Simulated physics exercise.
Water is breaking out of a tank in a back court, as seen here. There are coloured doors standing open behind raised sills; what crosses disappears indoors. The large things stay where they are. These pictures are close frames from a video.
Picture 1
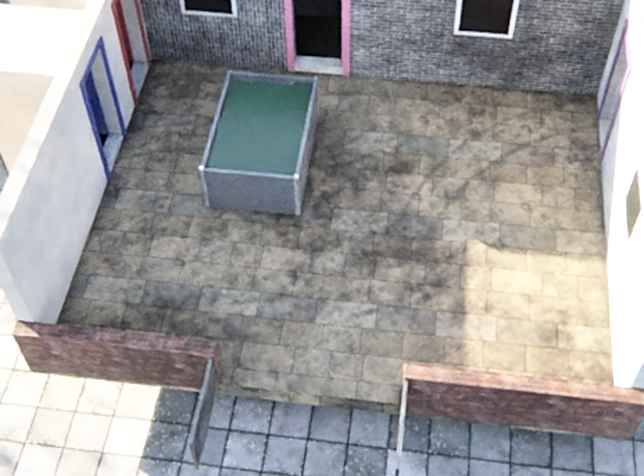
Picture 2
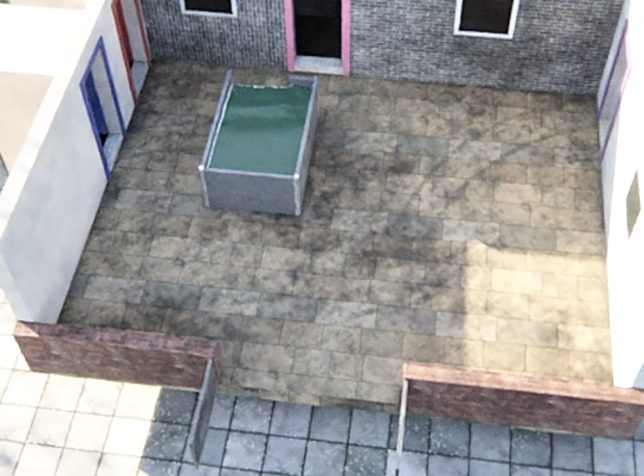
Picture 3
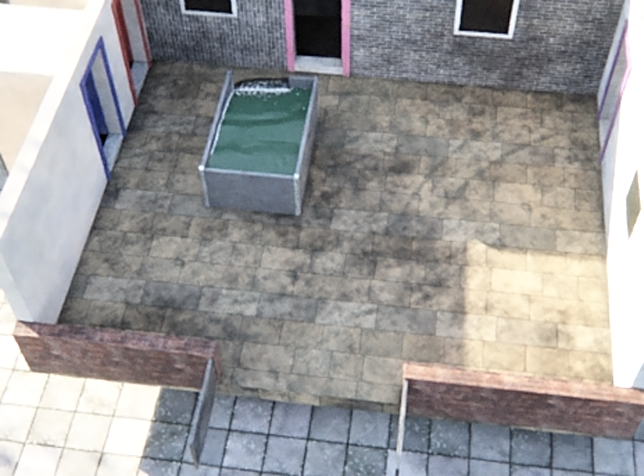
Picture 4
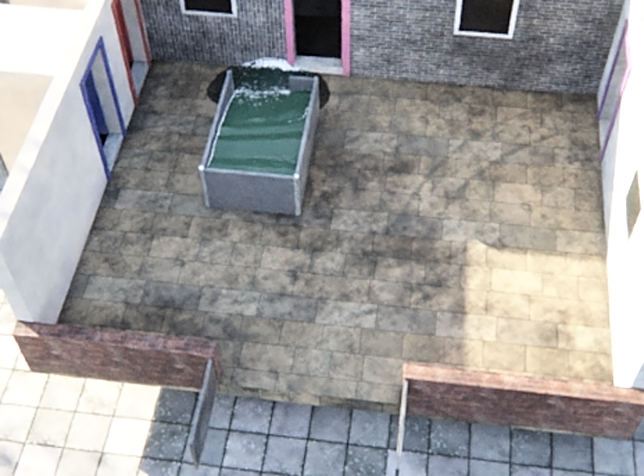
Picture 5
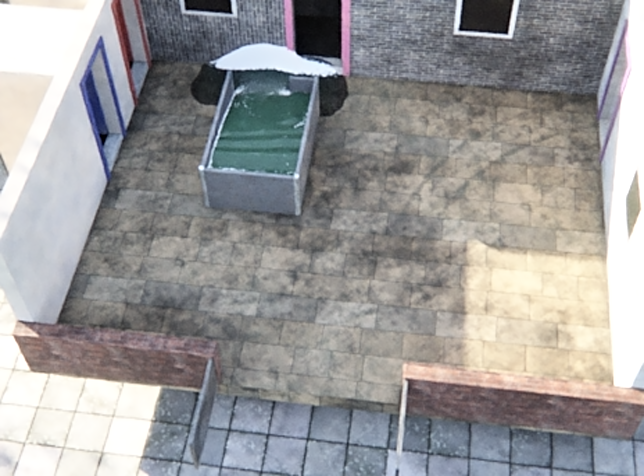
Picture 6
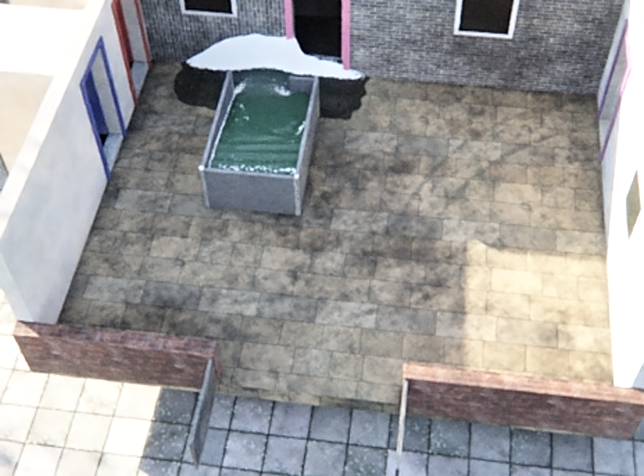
In this clip, green water in a rectangular grey tank in a paved courtyard stirs at the far end, then pours out on the far side, spreading left and right as a white, foamy sheet near the brick wall.
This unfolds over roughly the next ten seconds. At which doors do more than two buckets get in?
In order: Red door: Above two buckets. Pink door: Above two buckets. Purple door: Above two buckets. Blue door: Two buckets at most.
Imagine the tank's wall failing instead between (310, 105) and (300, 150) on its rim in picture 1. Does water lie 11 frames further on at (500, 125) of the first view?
At that place: Under water.
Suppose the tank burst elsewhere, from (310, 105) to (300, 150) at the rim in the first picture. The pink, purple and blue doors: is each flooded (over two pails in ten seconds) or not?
Pink door: Below the limit; purple door: Above the limit; blue door: Below the limit.
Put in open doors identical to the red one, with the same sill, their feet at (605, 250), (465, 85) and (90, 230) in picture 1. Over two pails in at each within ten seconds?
Result, in listed order - doesn't reach the limit, doesn't reach the limit, doesn't reach the limit.
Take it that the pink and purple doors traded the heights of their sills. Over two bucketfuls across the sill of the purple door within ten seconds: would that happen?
I reckon purple doesn't reach the mark.
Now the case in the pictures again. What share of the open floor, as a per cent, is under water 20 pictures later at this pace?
I'd say close to 50 per cent.
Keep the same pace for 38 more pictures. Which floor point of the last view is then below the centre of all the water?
Centre of mass: Roughly (300, 179).
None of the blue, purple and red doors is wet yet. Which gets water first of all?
The answer here is the red door.
A moment on, water covers 10 % of the floor; the red door under two buckets in, the pink door over two buckets in, the purple door not reached, the blue door not reached.
Next, water covers 25 % of the floor; the red door far over two buckets in, the pink door far over two buckets in, the purple door not reached, the blue door wet at the sill, nothing in.
Then, water covers 50 % of the floor; the red door far over two buckets in, the pink door far over two buckets in, the purple door under two buckets in, the blue door wet at the sill, nothing in.
Later, water covers 70 % of the floor; the red door far over two buckets in, the pink door far over two buckets in, the purple door over two buckets in, the blue door wet at the sill, nothing in.
In the end, water covers 85 % of the floor; the red door far over two buckets in, the pink door far over two buckets in, the purple door over two buckets in, the blue door wet at the sill, nothing in.
